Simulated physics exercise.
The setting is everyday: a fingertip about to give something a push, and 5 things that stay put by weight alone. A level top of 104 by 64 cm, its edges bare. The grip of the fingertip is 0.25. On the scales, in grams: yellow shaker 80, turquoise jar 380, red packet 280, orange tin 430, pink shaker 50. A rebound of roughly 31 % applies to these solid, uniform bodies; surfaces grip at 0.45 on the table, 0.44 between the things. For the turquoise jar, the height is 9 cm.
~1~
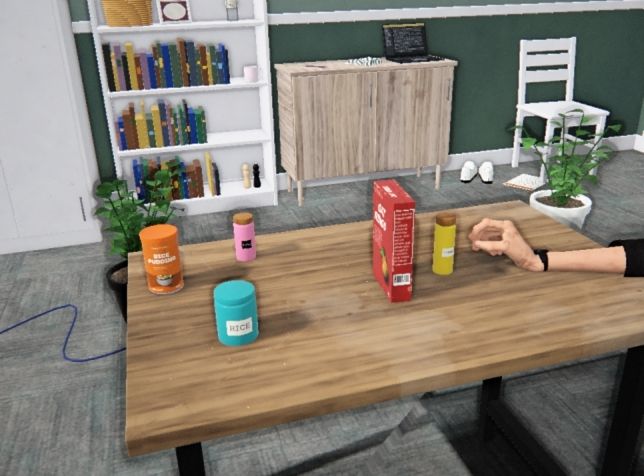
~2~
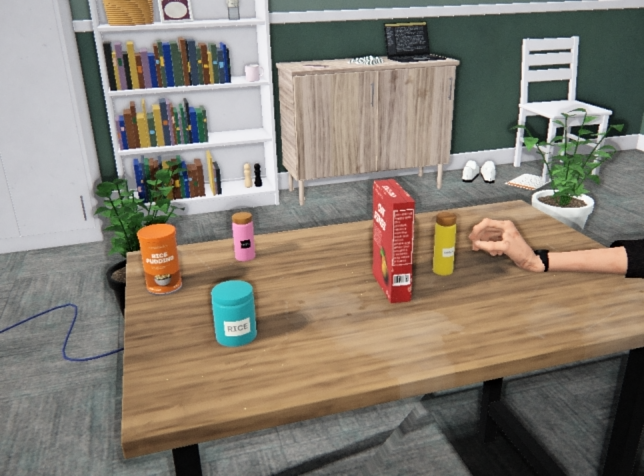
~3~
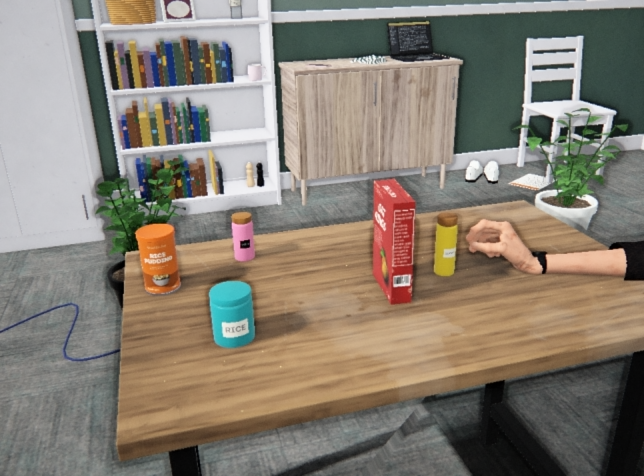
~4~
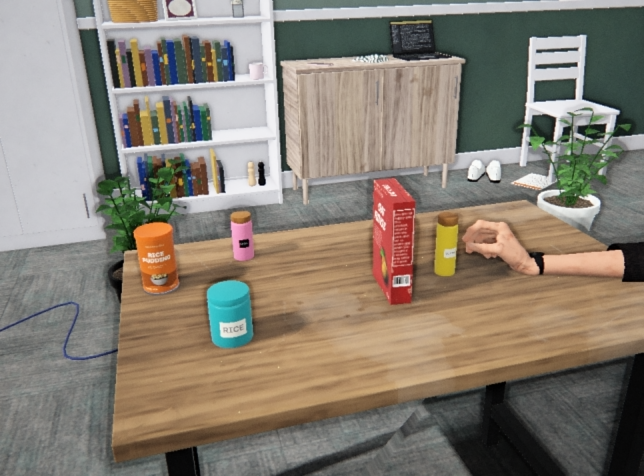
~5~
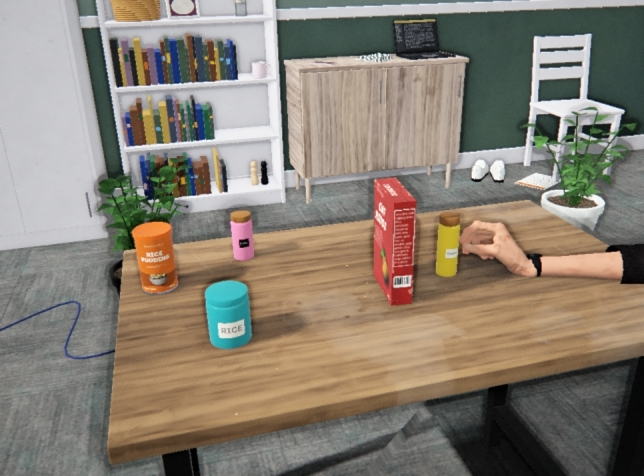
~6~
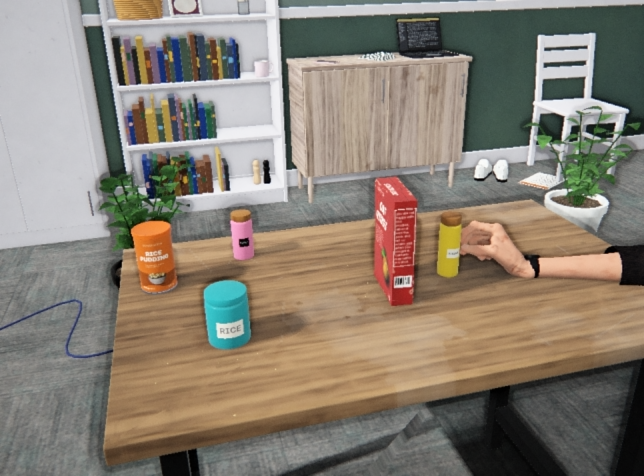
In the video, a hand at the right of a wooden table moves slightly left toward a yellow shaker beside a red packet, while the turquoise jar, orange tin and pink shaker stay in place on the left.
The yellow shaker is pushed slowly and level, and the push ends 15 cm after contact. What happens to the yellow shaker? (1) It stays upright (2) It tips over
It tips over.
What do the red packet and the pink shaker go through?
The red packet gets pushed; the pink shaker stays put.
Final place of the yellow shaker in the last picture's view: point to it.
Near (400, 244).
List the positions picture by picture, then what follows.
In the first picture, hand has come 0 cm; yellow shaker (444, 244); turquoise jar (236, 313).
In the second picture, hand has come 0 cm; yellow shaker (445, 244); orange tin (161, 260).
In the third picture, hand has come 1 cm; yellow shaker (446, 245); turquoise jar (232, 314).
In the fourth picture, hand has come 2 cm; yellow shaker (446, 244); orange tin (157, 259).
In the fifth picture, hand has come 3 cm; yellow shaker (448, 245); turquoise jar (229, 315).
In the sixth picture, hand has come 4 cm; yellow shaker (449, 245); orange tin (155, 258).
Then, 0.50 s on from there, hand has come 9 cm; yellow shaker 50° off upright near (422, 251).
Then, 0.90 s on from there, hand has come 13 cm; yellow shaker on its side near (411, 263); red packet 34° off upright.
Then, 1.10 s on from there, hand has come 15 cm; yellow shaker on its side near (408, 257); red packet on its side.
Then, 1.60 s on from there, hand has come 20 cm; yellow shaker on its side near (403, 249); red packet on its side.
In the end, toppled on the table, yellow shaker and red packet; the other 3 under 5 cm from the start. At the end, from the last picture's camera, yellow shaker near (400, 244).
